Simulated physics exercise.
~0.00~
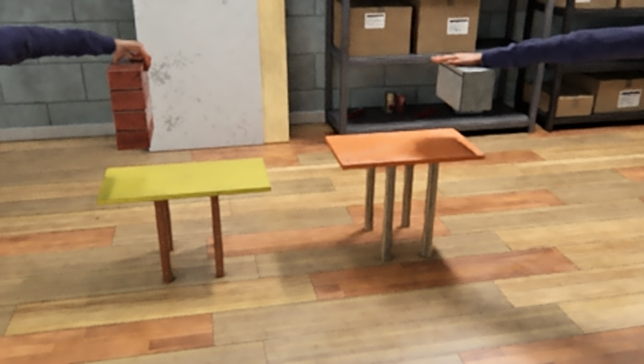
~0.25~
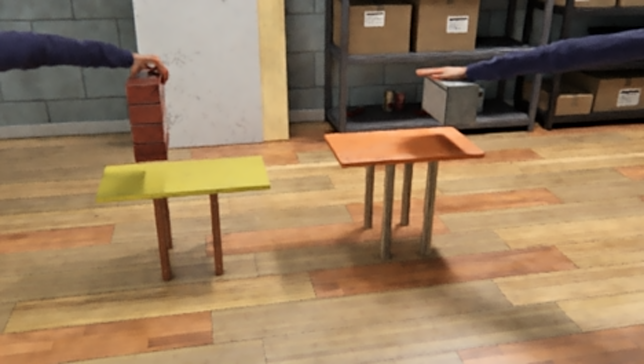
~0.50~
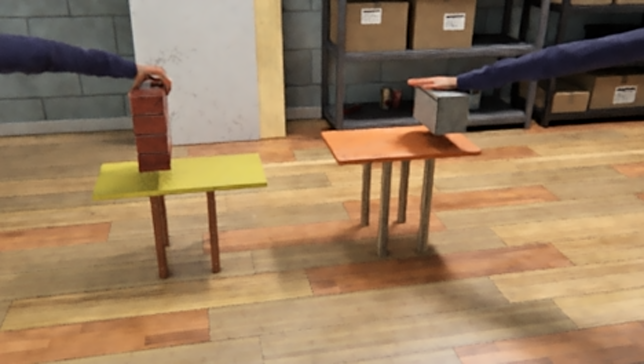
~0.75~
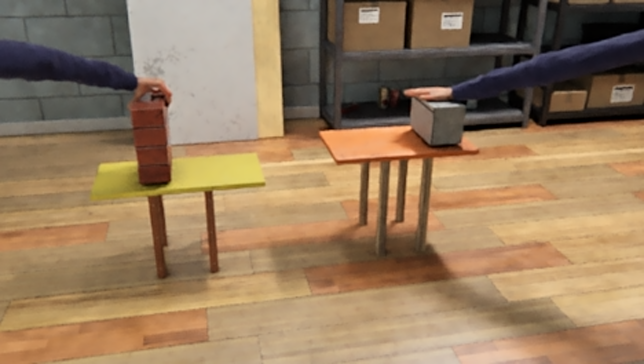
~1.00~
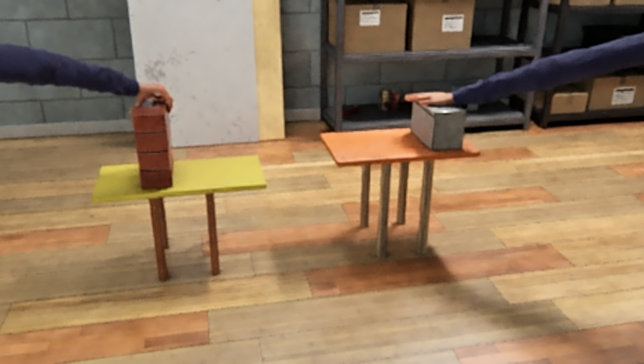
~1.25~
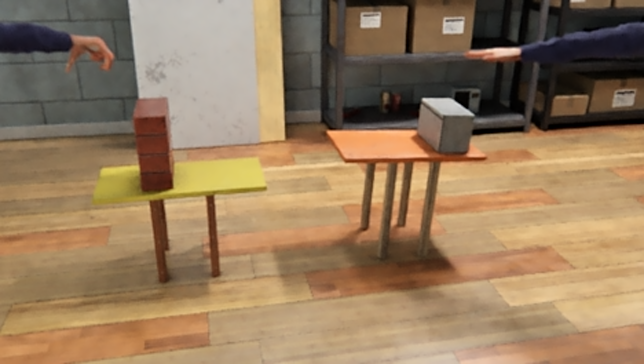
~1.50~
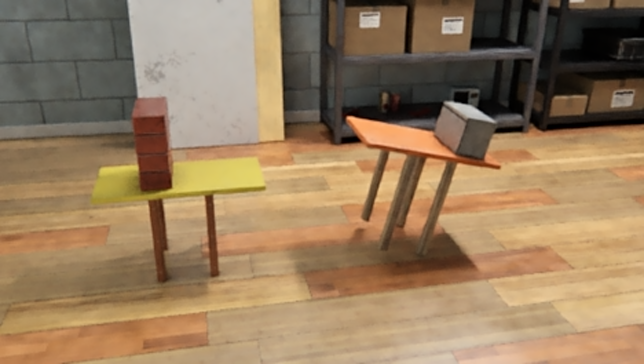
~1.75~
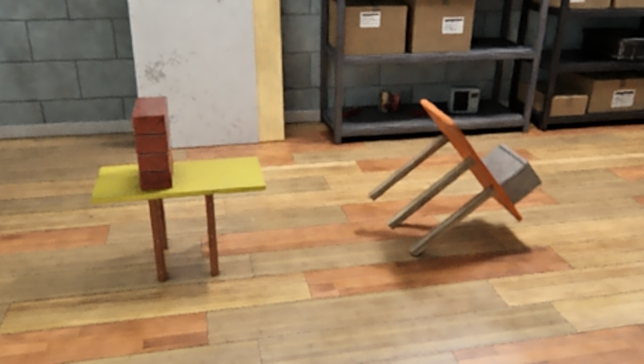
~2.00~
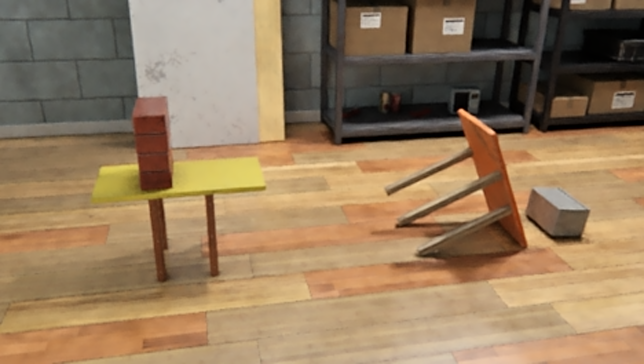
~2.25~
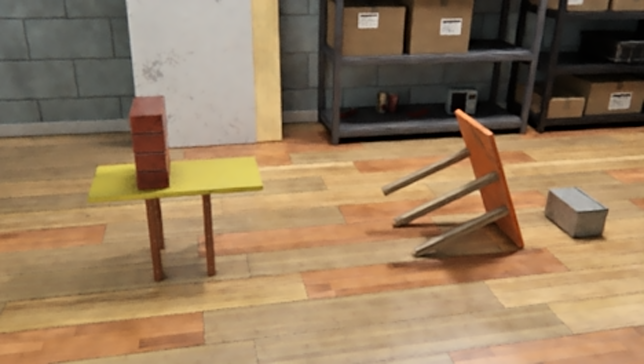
Two arms in dark blue sleeves reach in from either side of a wood-floored storeroom, seen from the front by a slightly swaying camera, with shelves of cardboard boxes behind. The left hand lowers a stack of red bricks onto the left part of a small yellow table, while the right hand guides a grey block down onto the right side of an orange plant stand. Both hands let go and draw back. The orange stand tips to the right, and the block slides off onto the floor. The stand ends toppled with its legs pointing left, while the yellow table stays steady beneath its bricks.
